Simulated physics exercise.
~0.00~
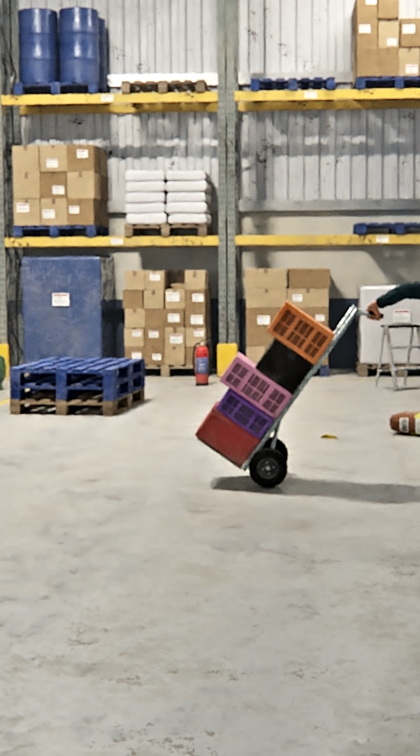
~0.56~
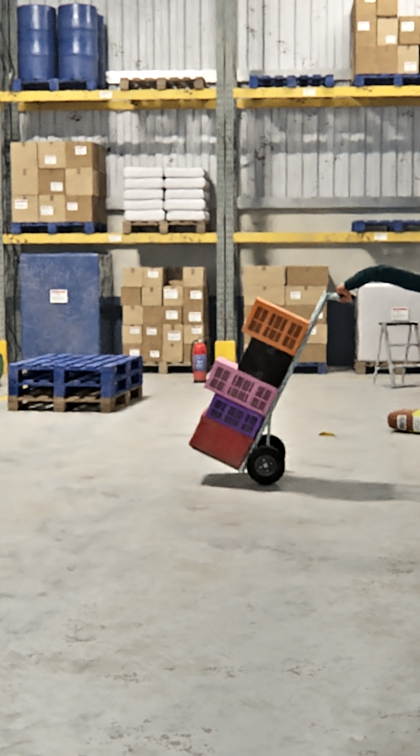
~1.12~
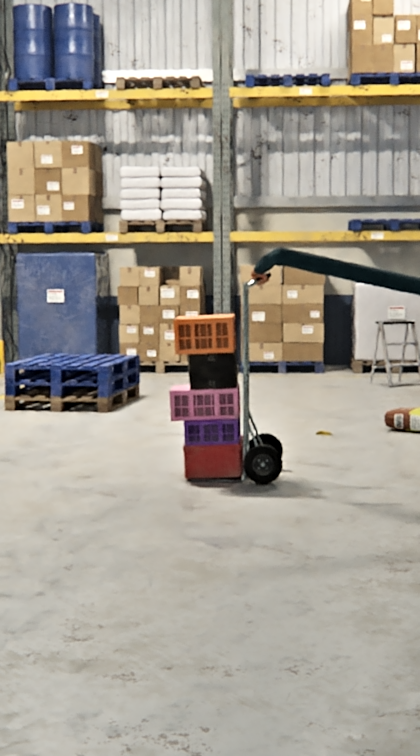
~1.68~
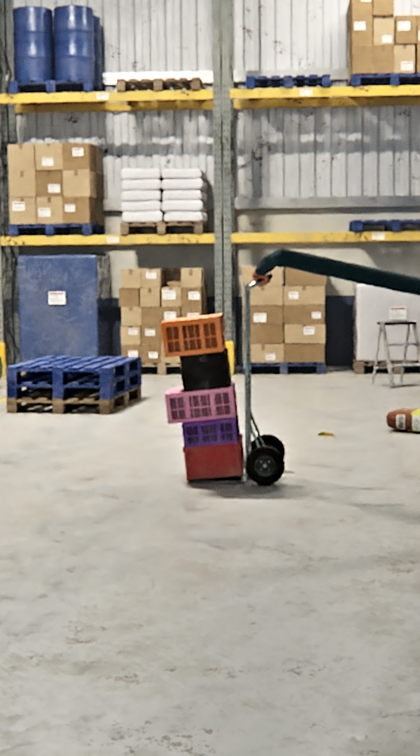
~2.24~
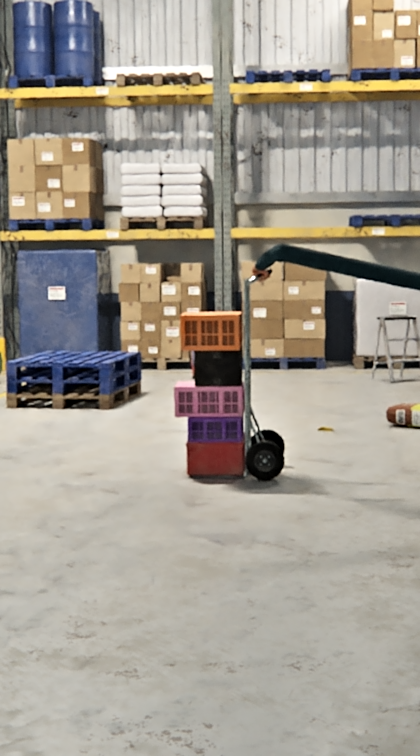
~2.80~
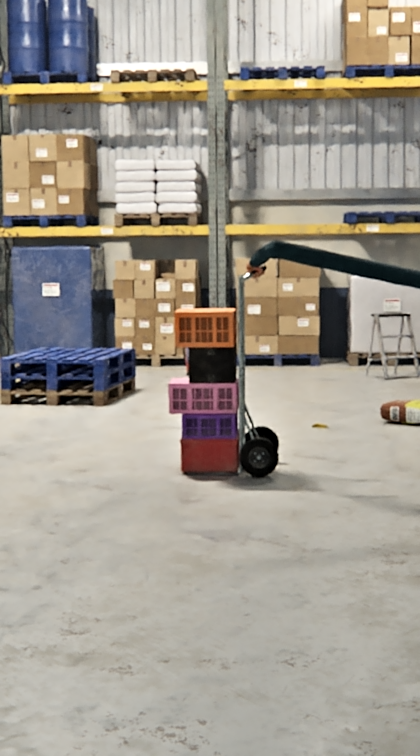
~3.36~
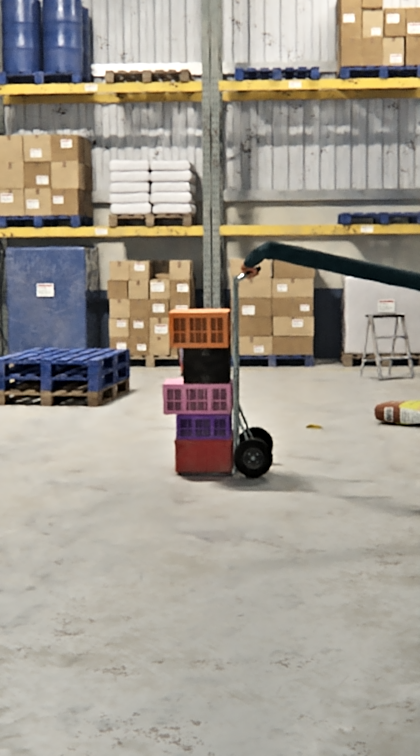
A sack truck stands side-on in a warehouse, leaning back to the right under a stack of five containers, with blue pallets and shelves of boxes and drums behind. From the bottom the stack runs red tote, purple crate, pink crate, black box and orange crate. An arm reaching in from the right grips the handle and swings the truck forward until it is upright. The stack then tips slightly left, its base lifting a little toward the wheels, and settles back. It ends standing upright, all five still stacked, the pink crate jutting left and the hand on the handle.
